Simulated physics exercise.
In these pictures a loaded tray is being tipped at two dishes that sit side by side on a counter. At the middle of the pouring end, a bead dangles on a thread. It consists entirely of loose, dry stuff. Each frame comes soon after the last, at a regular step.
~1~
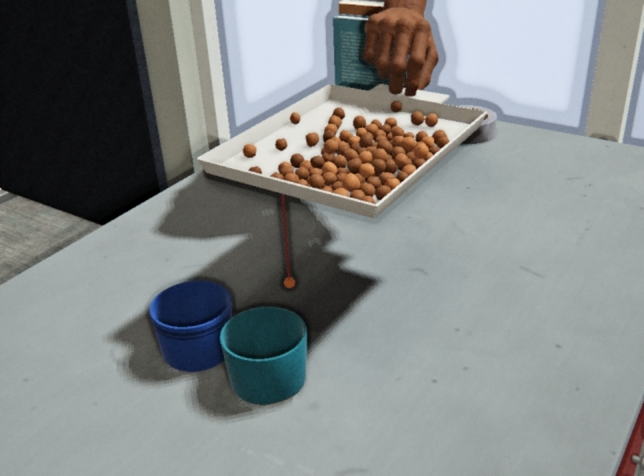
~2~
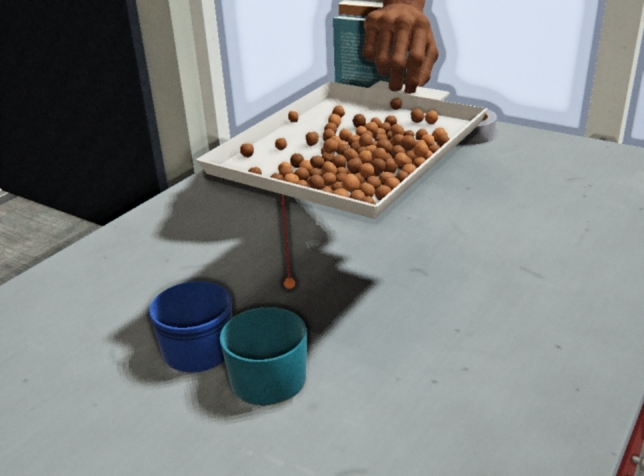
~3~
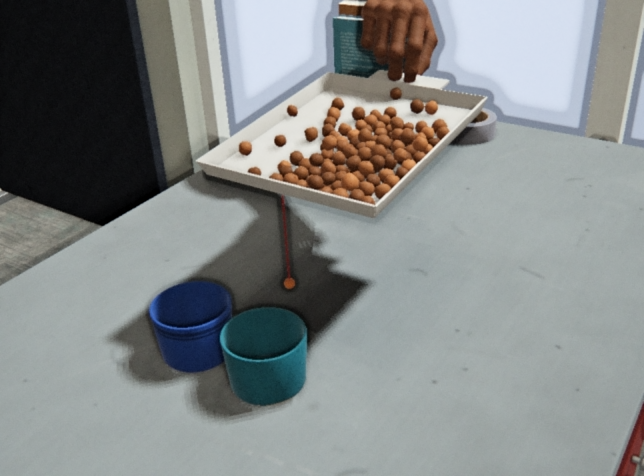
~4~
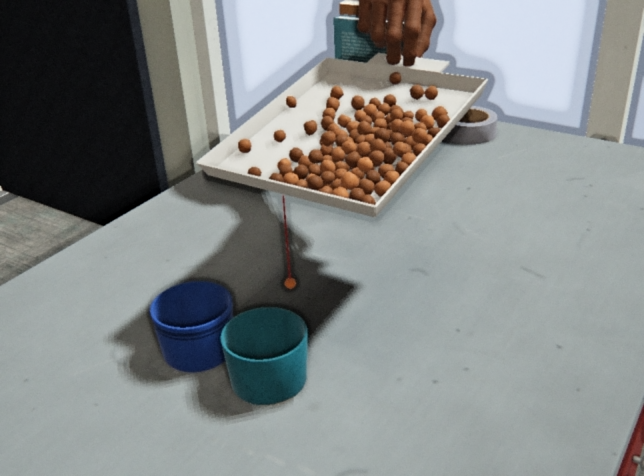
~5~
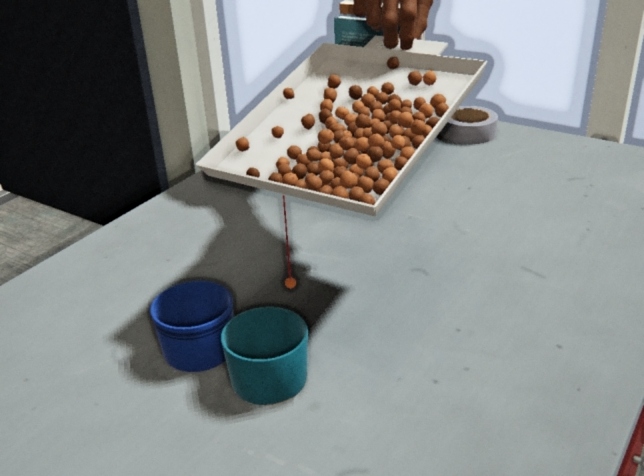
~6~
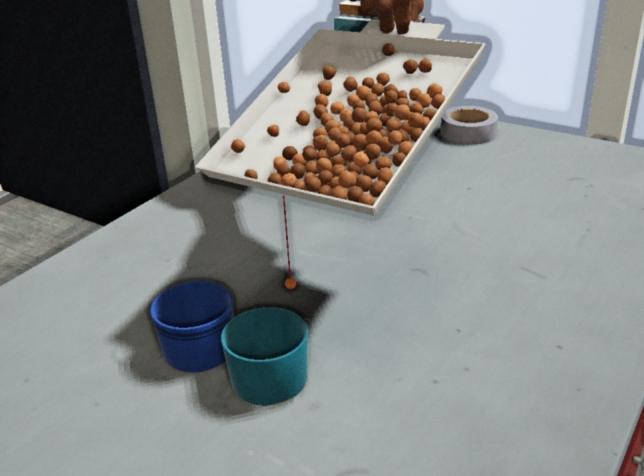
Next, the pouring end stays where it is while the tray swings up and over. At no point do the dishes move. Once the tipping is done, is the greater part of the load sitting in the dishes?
Yes, the greater part is in the dishes.
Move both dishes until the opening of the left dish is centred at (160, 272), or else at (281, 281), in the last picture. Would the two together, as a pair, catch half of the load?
In the first position a minority, in the second a minority.
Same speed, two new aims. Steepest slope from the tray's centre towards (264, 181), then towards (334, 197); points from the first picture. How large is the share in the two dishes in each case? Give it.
For the first it's near 60 %, for the second near 20 %.
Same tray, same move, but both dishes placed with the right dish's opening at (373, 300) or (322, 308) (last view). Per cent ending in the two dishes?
Close to 0 in a hundred first, close to 0 in a hundred second.
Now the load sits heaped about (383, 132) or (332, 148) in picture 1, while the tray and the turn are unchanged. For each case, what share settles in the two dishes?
First case: Close to 70 %; second case: Close to 70 %.
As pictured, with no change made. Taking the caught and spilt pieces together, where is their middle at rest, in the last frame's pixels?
Near (251, 366).
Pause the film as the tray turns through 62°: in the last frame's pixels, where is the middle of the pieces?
Roughly (300, 166).
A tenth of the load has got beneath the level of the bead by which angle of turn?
Near 70 degrees.
Soon after the last picture, tray tipped steeply; most on the tray; a stray few in the right dish; a stray few in the left dish; a small part in the air.
A little later, tray tipped right over; a stray few on the tray; about a third in the right dish; about a quarter in the left dish; about a quarter outside both; about a quarter in the air.
Later still, tray tipped past a quarter turn; about a third in the right dish; about a quarter in the left dish; about a third outside both.
At rest, tray tipped past a quarter turn; about a third in the right dish; about a quarter in the left dish; about a third outside both.
